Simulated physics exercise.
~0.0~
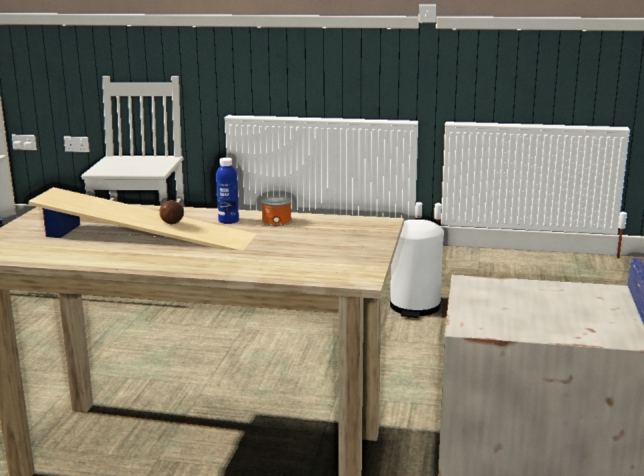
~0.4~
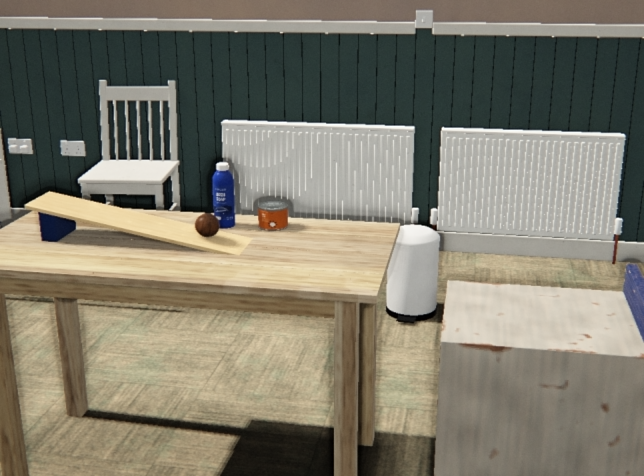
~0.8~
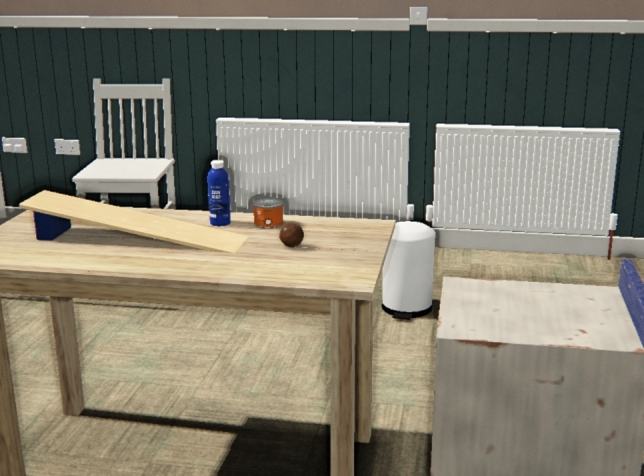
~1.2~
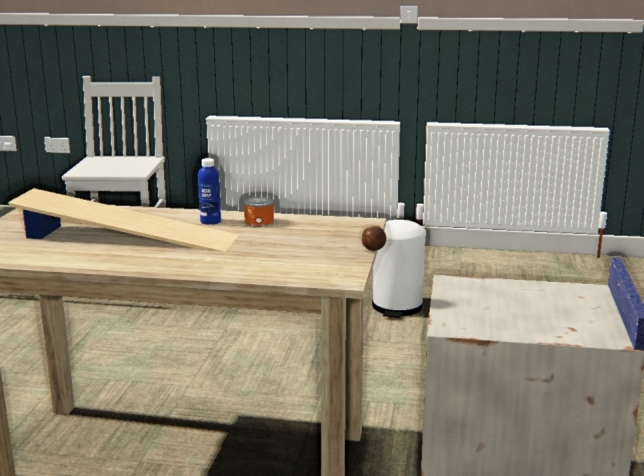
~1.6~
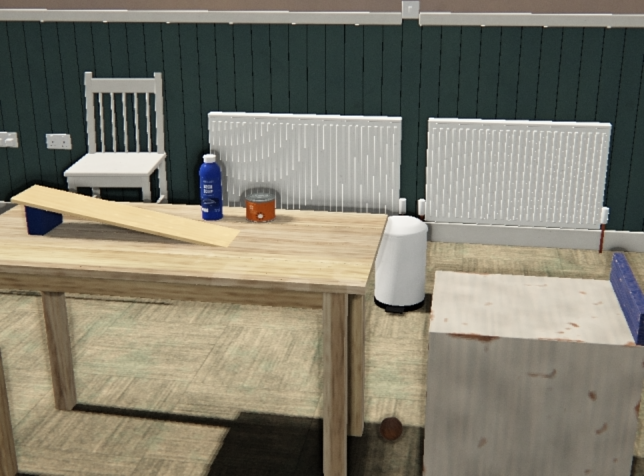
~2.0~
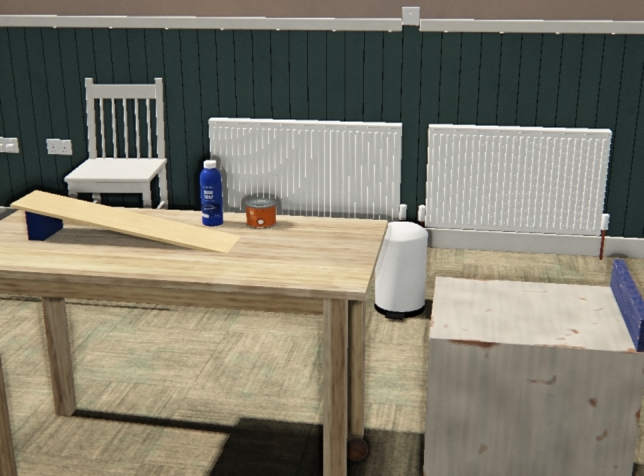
In a room with dark green panelling and white radiators, a round brown object rolls down a wooden ramp on a table, passing a blue bottle and an orange tub. It leaves the table's right edge, drops into the gap before a lower block, and ends near the table leg.
